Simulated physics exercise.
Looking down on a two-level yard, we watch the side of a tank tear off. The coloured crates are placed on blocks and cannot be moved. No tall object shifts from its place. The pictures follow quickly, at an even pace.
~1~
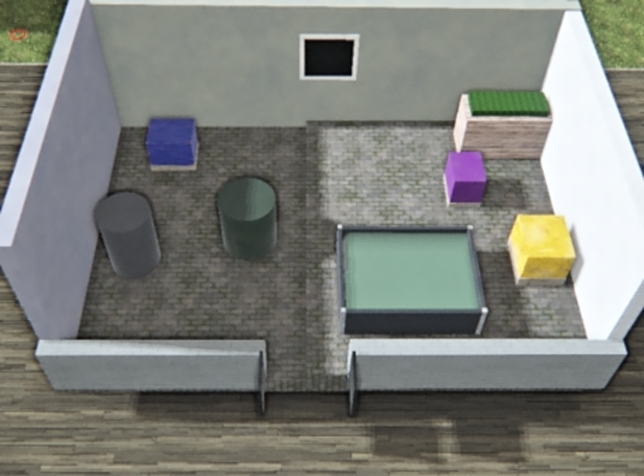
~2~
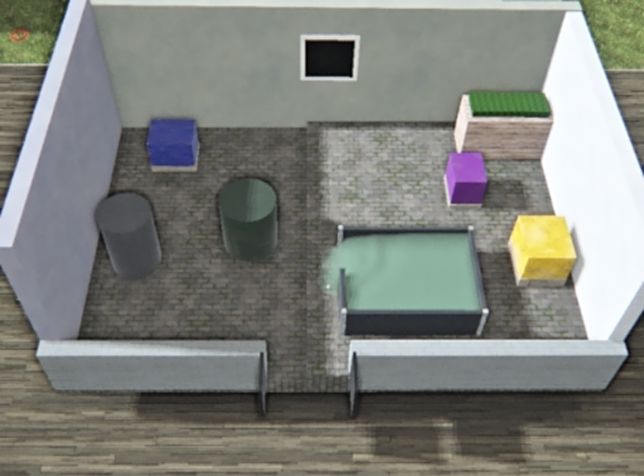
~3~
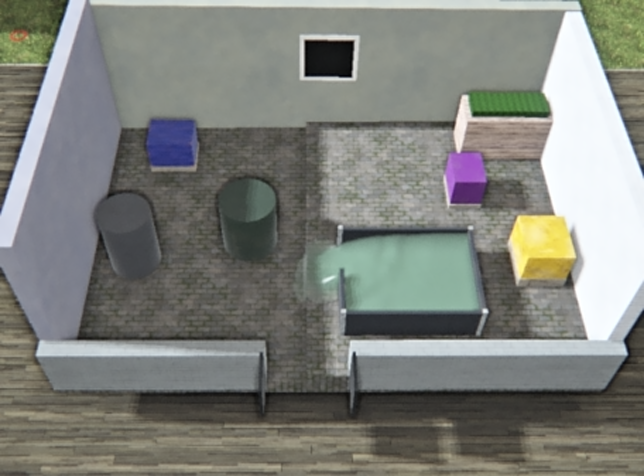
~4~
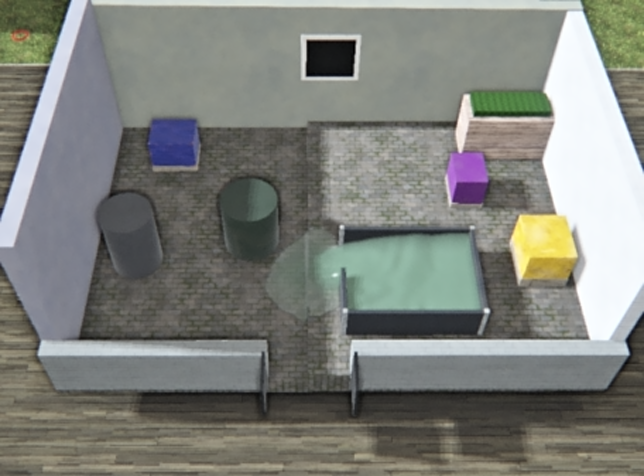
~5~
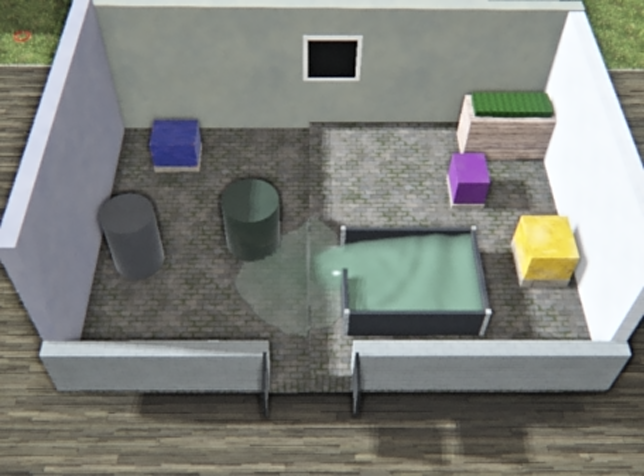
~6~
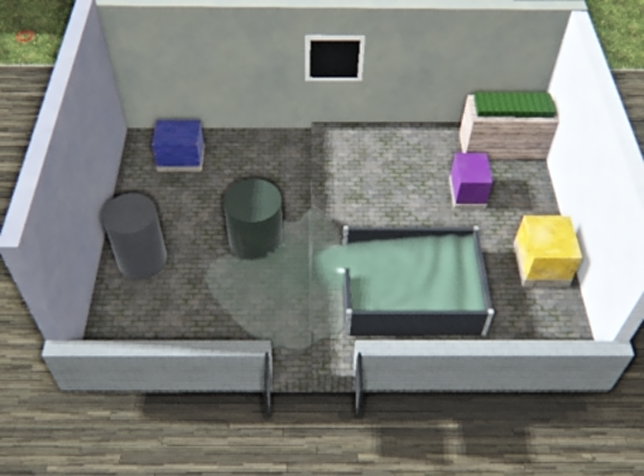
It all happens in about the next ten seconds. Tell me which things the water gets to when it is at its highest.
As I see it, the blue crate will be wet; the purple crate will not even get damp; the yellow crate will not even get damp.
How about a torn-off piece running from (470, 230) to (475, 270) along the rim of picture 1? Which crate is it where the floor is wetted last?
That would be the blue crate.
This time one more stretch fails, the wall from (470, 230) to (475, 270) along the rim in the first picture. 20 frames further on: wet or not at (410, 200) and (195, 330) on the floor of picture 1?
First spot inundated, second spot left untouched.
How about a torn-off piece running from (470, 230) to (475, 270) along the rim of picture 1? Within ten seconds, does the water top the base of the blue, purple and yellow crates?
The blue one is not reached; the purple one is reached; the yellow one is reached.
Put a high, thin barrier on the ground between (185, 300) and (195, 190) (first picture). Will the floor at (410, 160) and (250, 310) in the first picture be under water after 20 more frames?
In order, I'd call them bare and inundated.
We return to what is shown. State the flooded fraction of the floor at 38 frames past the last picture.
I'd put it at roughly 50 per cent.
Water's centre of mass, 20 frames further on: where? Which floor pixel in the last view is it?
I reckon somewhere around (289, 277).
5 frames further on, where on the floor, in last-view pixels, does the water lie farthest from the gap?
Estimated pixel: (104, 296).
A moment on, water covers 20 % of the floor; the blue crate not reached, the purple crate not reached, the yellow crate not reached.
Next, water covers 35 % of the floor; the blue crate not reached, the purple crate not reached, the yellow crate not reached.
Then, water covers 40 % of the floor; the blue crate water round its plinth, the purple crate not reached, the yellow crate not reached.
Later, water covers 50 % of the floor; the blue crate water round its plinth, the purple crate not reached, the yellow crate not reached.
In the end, water covers 50 % of the floor; the blue crate was topped, the purple crate stayed above the water, the yellow crate stayed above the water.
